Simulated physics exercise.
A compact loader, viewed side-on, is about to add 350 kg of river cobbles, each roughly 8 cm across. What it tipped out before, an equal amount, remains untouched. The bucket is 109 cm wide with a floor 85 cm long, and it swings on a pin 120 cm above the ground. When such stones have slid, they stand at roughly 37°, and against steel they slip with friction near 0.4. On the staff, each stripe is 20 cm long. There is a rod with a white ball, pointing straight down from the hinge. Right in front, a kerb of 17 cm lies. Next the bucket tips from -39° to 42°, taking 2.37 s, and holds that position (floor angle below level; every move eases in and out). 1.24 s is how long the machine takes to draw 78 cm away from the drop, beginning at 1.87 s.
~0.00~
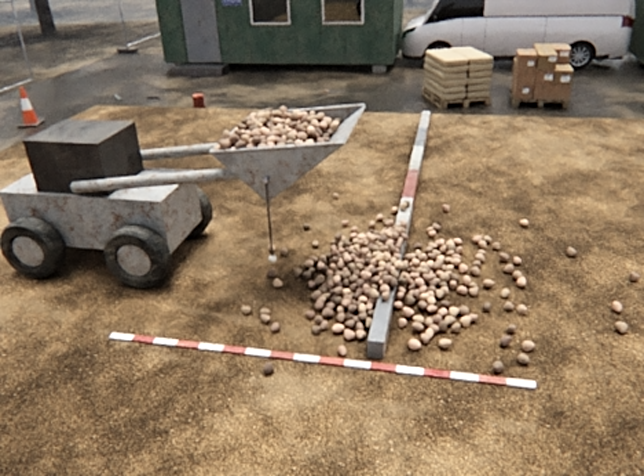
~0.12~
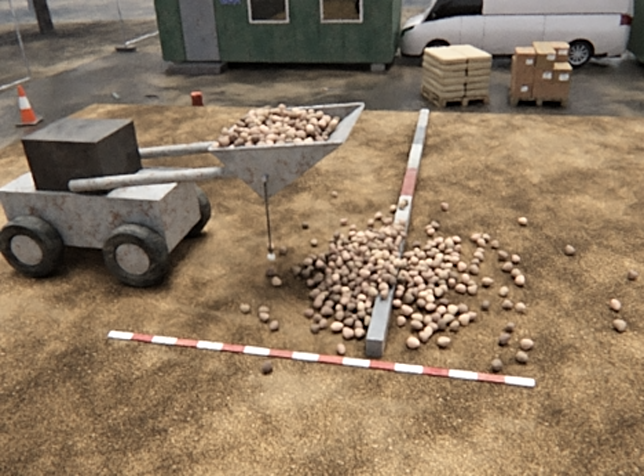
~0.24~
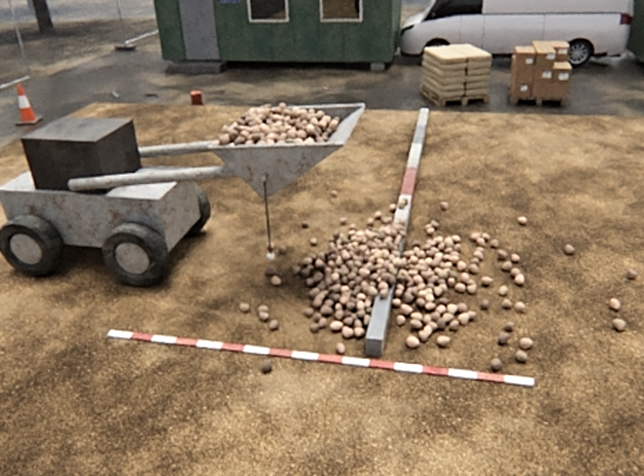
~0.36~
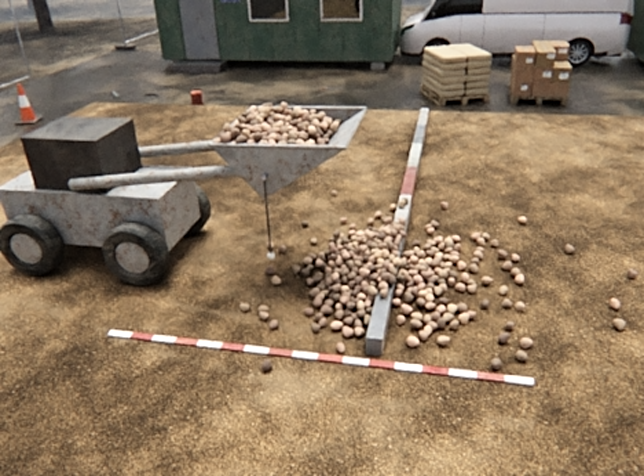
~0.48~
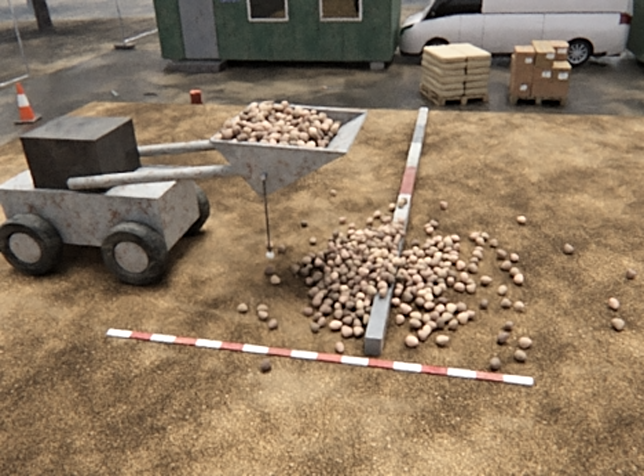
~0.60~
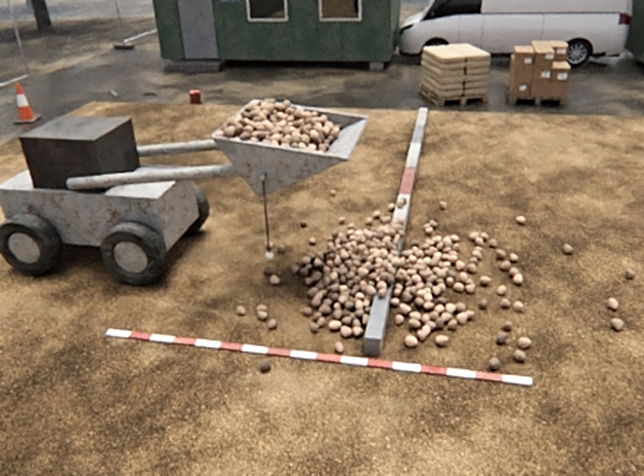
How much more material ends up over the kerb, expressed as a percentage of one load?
About 18 per cent of a load more.
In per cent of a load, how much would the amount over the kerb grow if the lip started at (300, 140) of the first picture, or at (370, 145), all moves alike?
First place: Roughly 0 %; second place: Roughly 45 %.
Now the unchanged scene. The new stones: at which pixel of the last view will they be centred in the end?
They settle centred around (349, 258).
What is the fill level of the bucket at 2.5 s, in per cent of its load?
About 0 per cent.
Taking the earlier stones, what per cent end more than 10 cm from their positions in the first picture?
Roughly 15 % of them.
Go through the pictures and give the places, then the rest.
The bucket is at -39°, its lip at (344, 143); the top of the load is at (278, 118). The earlier load is highest near (389, 253), 28 cm above ground level, 70 % on this side of the kerb, 31 % over the kerb, in the first picture.
Lip at (343, 143), floor tilted -38°, highest stones at (277, 116); the stones move at 0.0 m/s on average, in the second picture.
Lip at (343, 144), floor tilted -37°, highest stones at (267, 115); the stones move at 0.1 m/s on average, in the third picture.
The bucket is at -34°, its lip at (345, 148); the top of the load is at (264, 112); the stones move at 0.1 m/s on average, in the fourth picture.
The bucket is at -30°, its lip at (347, 153); the top of the load is at (261, 111); the stones move at 0.1 m/s on average, in the fifth picture.
The bucket is at -26°, its lip at (348, 159); the top of the load is at (260, 110); the stones move at 0.2 m/s on average, in the sixth picture.
After 1.8 s the floor is at 29°; in per cent of one load, 89 in the bucket, 81 on this side of the kerb, 31 over the kerb; the foremost stones are at (561, 277).
After 2.5 s the floor is at 42°; in per cent of one load, 0 in the bucket, 156 on this side of the kerb, 45 over the kerb; the foremost stones are at (561, 277).
After 3.6 s the floor is at 42°; in per cent of one load, 0 in the bucket, 152 on this side of the kerb, 48 over the kerb; the foremost stones are at (561, 277).
After 6.1 s the floor is at 42°; in per cent of one load, 0 in the bucket, 152 on this side of the kerb, 48 over the kerb; the foremost stones are at (561, 277). Net gain over the kerb, 18.
